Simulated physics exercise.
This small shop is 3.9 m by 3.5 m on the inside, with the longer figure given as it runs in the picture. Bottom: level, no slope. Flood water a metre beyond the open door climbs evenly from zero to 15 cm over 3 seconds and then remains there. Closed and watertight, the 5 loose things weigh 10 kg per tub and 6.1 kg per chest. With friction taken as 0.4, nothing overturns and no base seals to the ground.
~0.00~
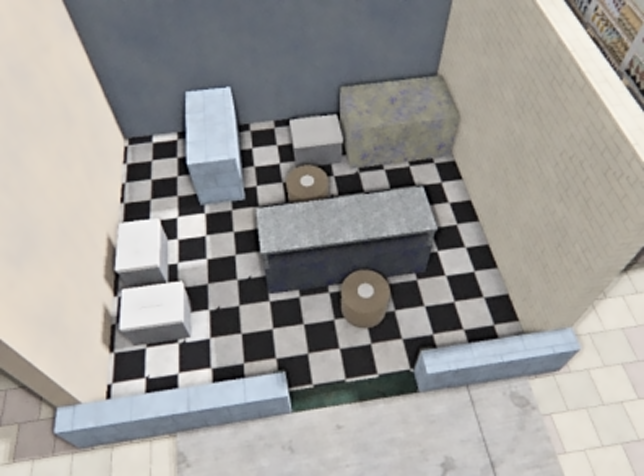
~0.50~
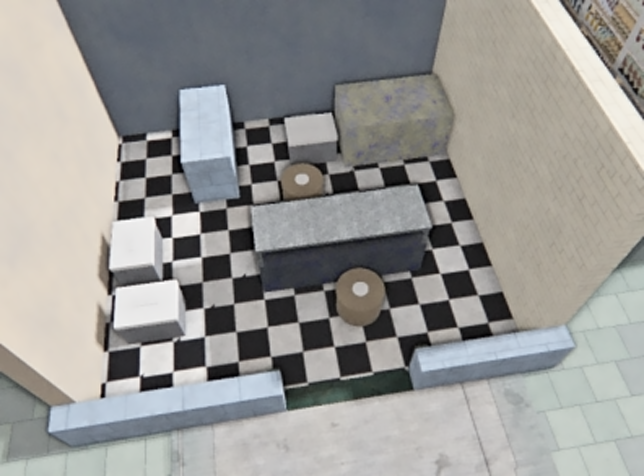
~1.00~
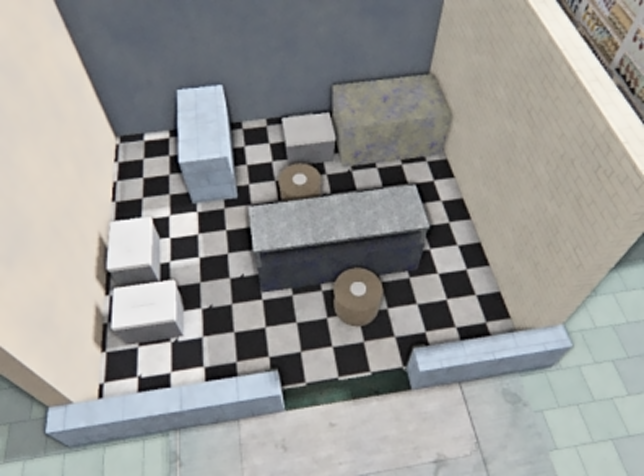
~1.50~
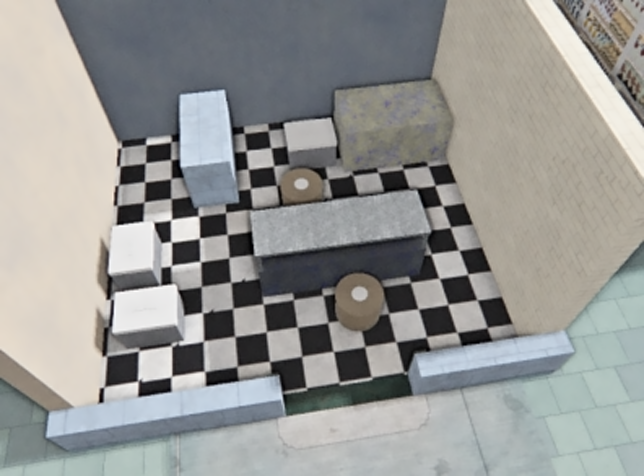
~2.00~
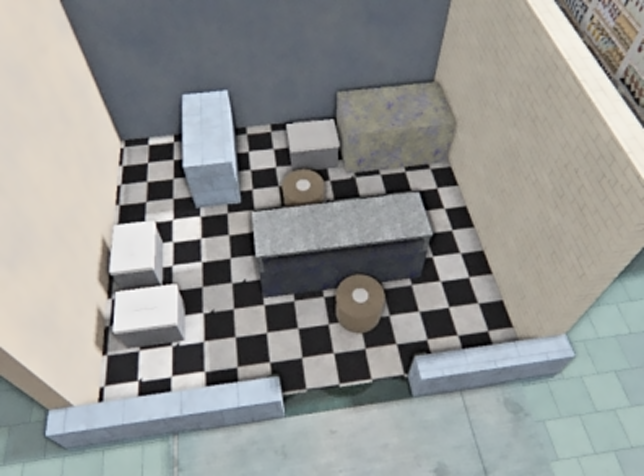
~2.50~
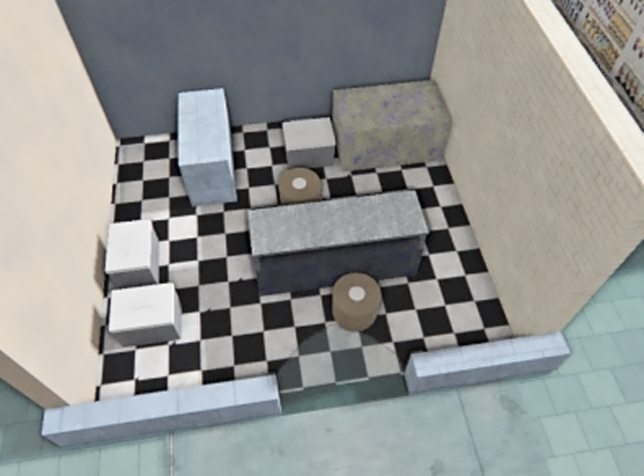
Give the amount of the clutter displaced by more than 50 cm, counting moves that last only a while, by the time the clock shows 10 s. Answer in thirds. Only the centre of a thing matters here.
One to two thirds.
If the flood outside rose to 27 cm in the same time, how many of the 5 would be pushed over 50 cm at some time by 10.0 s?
With that change, 4 of them.
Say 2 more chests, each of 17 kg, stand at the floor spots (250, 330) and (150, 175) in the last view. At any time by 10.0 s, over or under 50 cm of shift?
First one goes beyond it, second one stays within it.
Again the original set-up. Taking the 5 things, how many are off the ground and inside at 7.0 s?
At that time, 2.
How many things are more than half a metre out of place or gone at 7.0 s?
The answer is 2.
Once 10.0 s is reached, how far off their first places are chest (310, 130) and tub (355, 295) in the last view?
Net displacement, in order: 5 cm; 120 cm.
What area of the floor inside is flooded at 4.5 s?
Some 4.5 m2.
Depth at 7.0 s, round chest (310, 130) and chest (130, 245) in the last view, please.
I'd estimate 0 cm for the first and 3 cm for the second.
After 3.5 s 0 of 5 are over 50 cm from their spots; 0 afloat.
After 4.5 s 0 of 5 are over 50 cm from their spots; 1 afloat.
After 7.0 s 2 of 5 are over 50 cm from their spots; 2 afloat.
After 10.0 s 3 of 5 are over 50 cm from their spots, and 3 have been at some point; 3 afloat.
